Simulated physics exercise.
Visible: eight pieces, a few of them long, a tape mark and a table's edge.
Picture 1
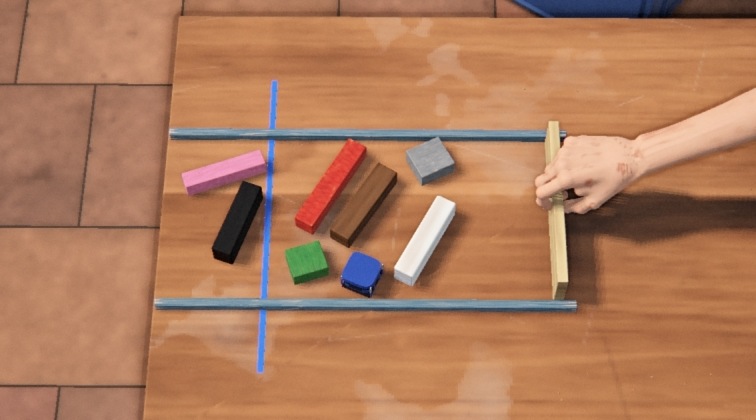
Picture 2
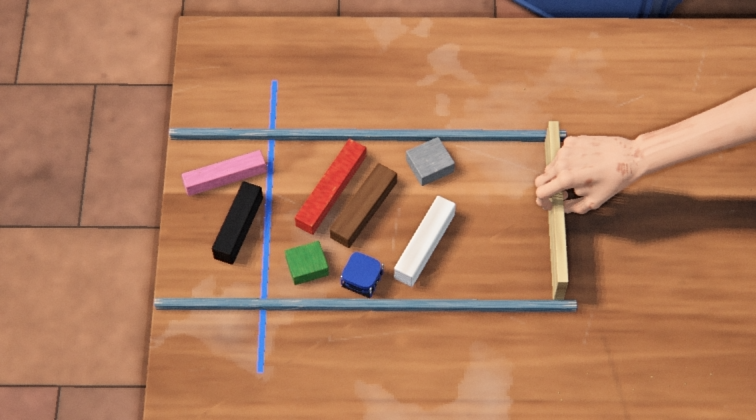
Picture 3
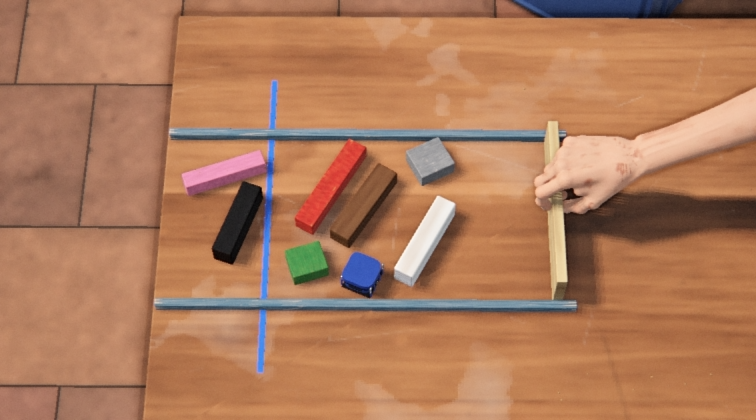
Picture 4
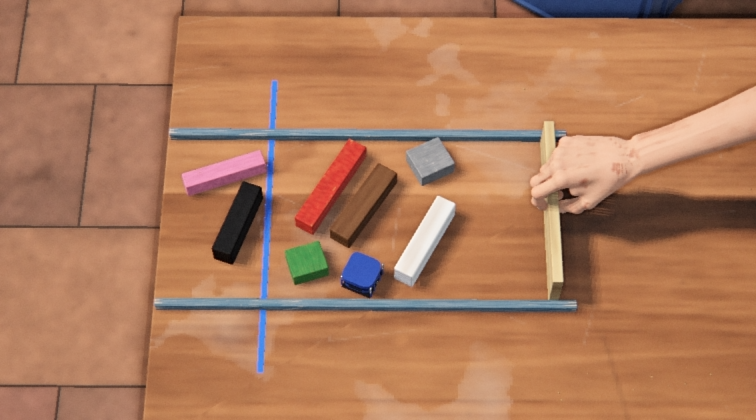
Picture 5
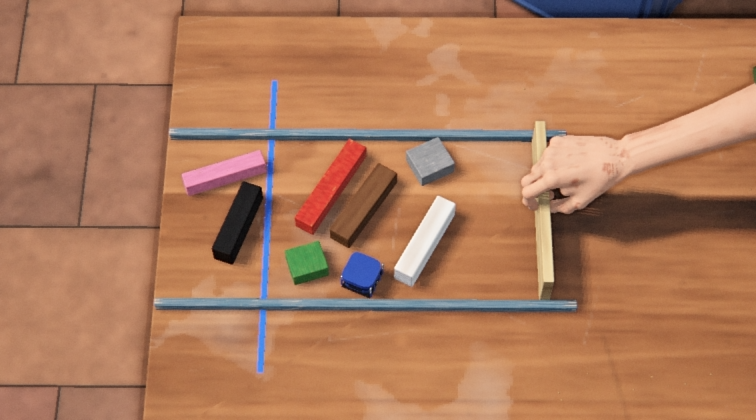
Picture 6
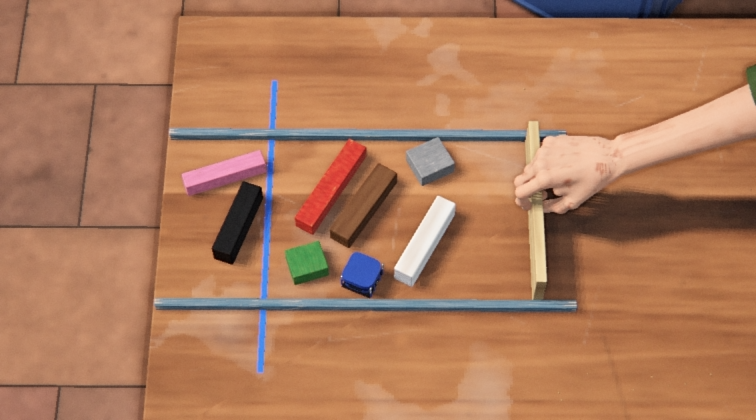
The footage shows a hand holding an upright wooden board at the right end of two rails, with eight coloured blocks and bars lying still near a blue tape line, then sliding the board slightly left without touching them.
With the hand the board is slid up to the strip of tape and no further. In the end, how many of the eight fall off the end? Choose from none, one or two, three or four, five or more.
Final count: None.
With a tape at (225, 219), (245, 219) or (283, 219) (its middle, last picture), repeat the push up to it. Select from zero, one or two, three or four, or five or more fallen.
So, tape by tape, it's one or two, then just one or two, then not one.
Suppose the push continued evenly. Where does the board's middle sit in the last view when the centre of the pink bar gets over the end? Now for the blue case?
Near (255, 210) in the first case, near (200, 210) in the other.
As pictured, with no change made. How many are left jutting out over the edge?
That adds up to 1.
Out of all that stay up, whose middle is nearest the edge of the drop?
The pink bar.
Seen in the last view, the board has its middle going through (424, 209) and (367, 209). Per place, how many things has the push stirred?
I count 2 first and 6 after.
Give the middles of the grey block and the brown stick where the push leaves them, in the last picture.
You'll find the grey block at roughly (253, 151) and the brown stick at roughly (236, 205).
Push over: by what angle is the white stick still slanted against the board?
Angle: Close to 0 degrees.
Early on, none off yet; pink bar at rest near (224, 173); black stick at rest near (238, 223); green block at rest near (307, 263).
Finally, the number that fall off is zero.
